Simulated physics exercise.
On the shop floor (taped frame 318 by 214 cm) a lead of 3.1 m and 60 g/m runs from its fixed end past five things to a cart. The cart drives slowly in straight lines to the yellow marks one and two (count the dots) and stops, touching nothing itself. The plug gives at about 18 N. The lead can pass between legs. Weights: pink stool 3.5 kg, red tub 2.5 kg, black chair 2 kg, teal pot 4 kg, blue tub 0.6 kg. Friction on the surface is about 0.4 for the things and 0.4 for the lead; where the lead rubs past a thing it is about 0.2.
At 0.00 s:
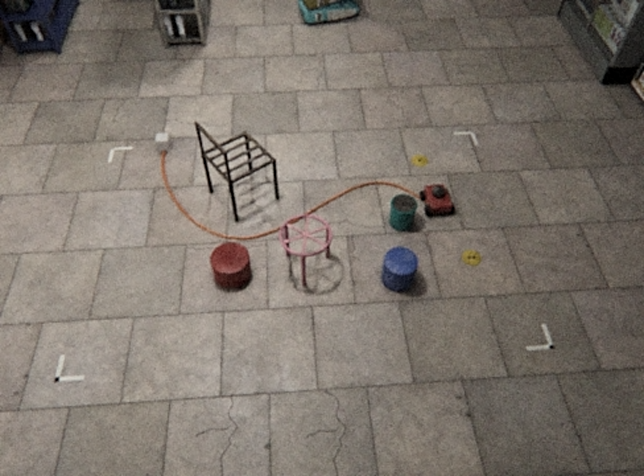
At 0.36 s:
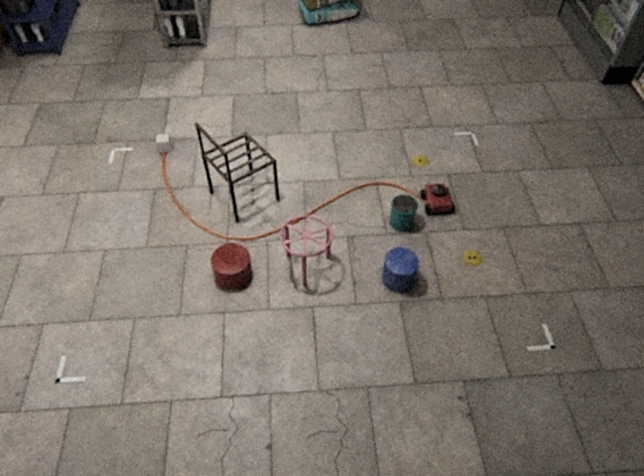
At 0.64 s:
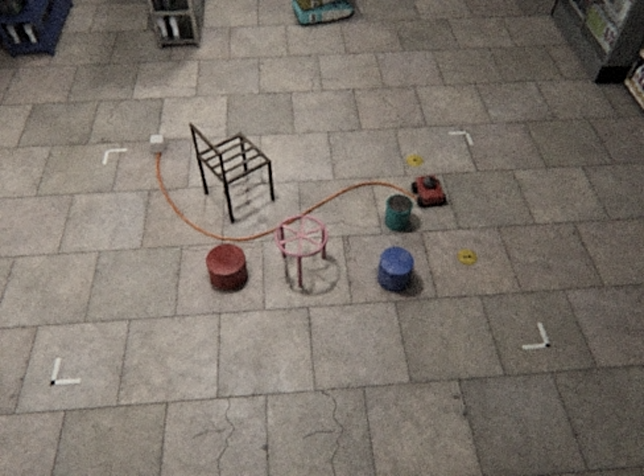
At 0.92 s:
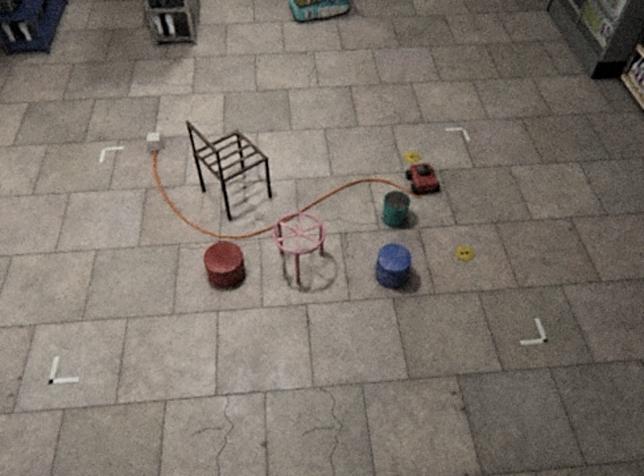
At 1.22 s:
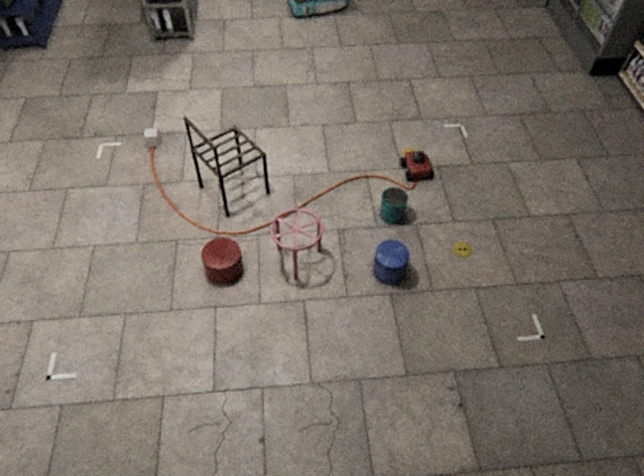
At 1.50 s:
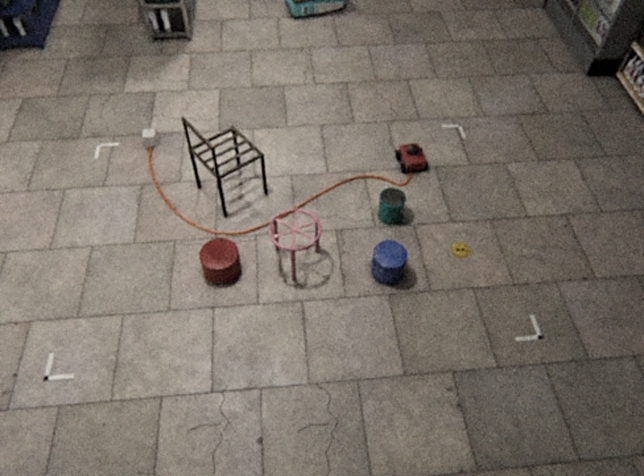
A black chair stood near a pink stool, colored tubs and a teal pot on the paved floor while a small red cart, an orange lead trailing behind it, crept a short way up and left.
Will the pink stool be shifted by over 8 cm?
Verdict: The pink stool hardly stirs.
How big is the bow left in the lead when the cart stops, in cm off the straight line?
Some 50 cm.
After 2.4 s, cart at (415, 166), lead slack at the fixed end; nothing else has moved.
After 3.4 s, cart at (430, 194), lead slack at the fixed end; nothing else has moved.
After 4.3 s, cart at (447, 224), lead slack at the fixed end; nothing else has moved.
After 5.2 s, cart at (460, 249), lead slack at the fixed end; nothing else has moved.
After 5.6 s, cart at (460, 249), lead slack at the fixed end; pink stool 0 cm off its start at (295, 228).
